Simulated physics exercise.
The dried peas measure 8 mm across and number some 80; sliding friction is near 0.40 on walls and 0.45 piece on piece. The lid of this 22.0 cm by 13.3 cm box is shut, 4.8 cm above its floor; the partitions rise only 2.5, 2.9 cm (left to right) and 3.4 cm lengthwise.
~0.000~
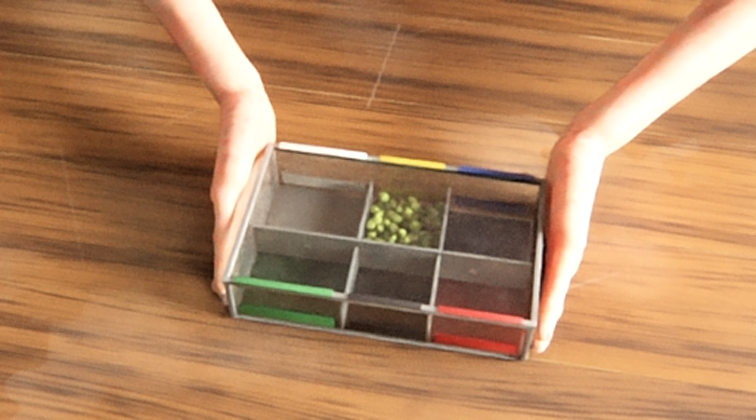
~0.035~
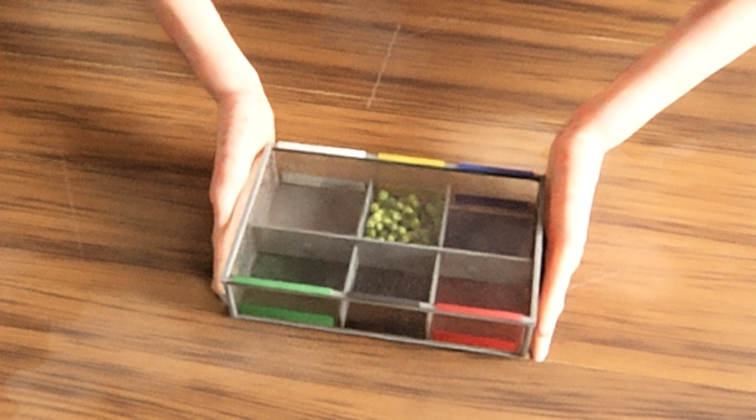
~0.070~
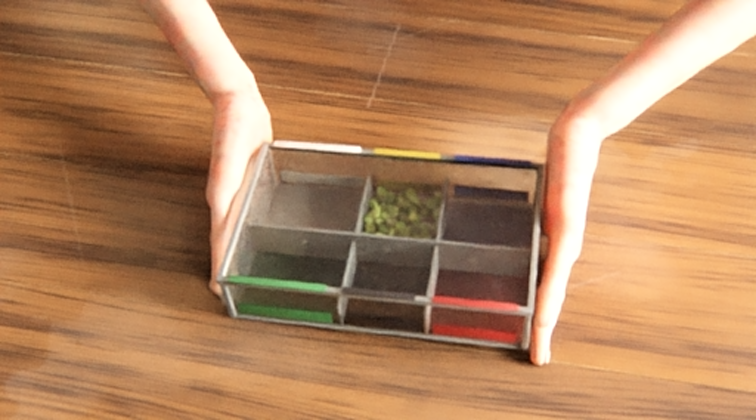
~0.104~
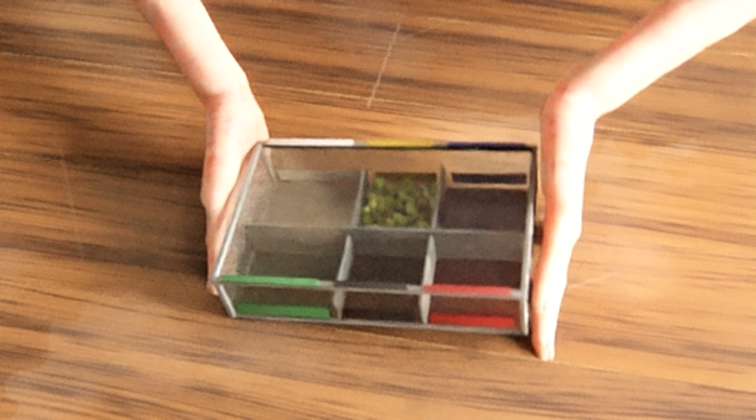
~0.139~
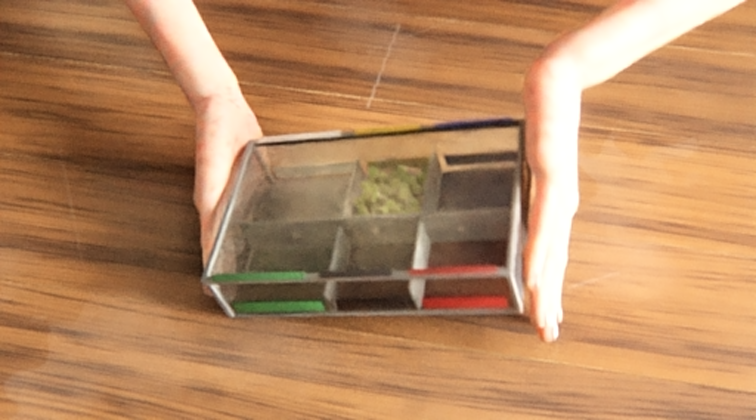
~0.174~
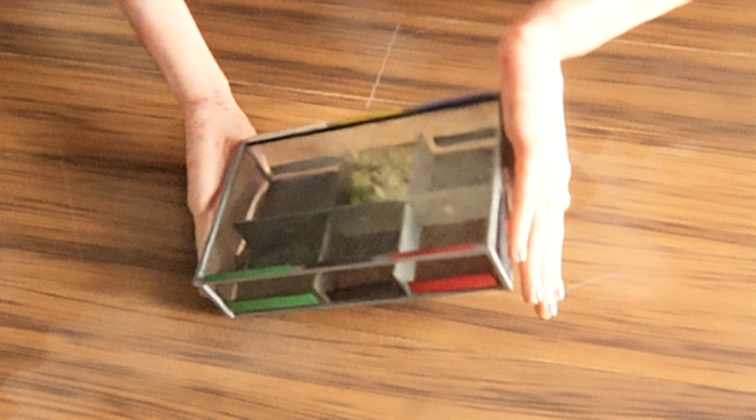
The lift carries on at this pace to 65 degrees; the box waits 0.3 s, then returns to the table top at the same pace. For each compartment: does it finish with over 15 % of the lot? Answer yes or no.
Red: No, blue: No, green: No, yellow: Yes, white: Yes, black: No.
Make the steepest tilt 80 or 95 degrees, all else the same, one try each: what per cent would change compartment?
About 60 and 100 per cent.
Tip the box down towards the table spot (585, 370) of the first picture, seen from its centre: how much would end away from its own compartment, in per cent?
Some 15 per cent.
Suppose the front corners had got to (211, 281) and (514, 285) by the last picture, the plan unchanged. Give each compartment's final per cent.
Red 0, blue 0, green 5, yellow 90, white 10, black 0.
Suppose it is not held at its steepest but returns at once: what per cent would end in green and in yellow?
Then: Green 5, yellow 80.
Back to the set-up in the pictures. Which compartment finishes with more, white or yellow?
The yellow one has more.
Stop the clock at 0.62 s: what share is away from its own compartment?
About 20 per cent.
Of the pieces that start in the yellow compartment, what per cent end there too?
Some 80 per cent.
Then, at 0.62 s, tilt 65 degrees; yellow 80 %, white 20 %.
After 0.91 s, tilt 40 degrees; yellow 80 %, white 20 %.
After 1.31 s, tilt 0 degrees; yellow 80 %, white 20 %.
At rest (1.8 s), red 0 %, blue 0 %, green 0 %, yellow 80 %, white 20 %, black 0 %.
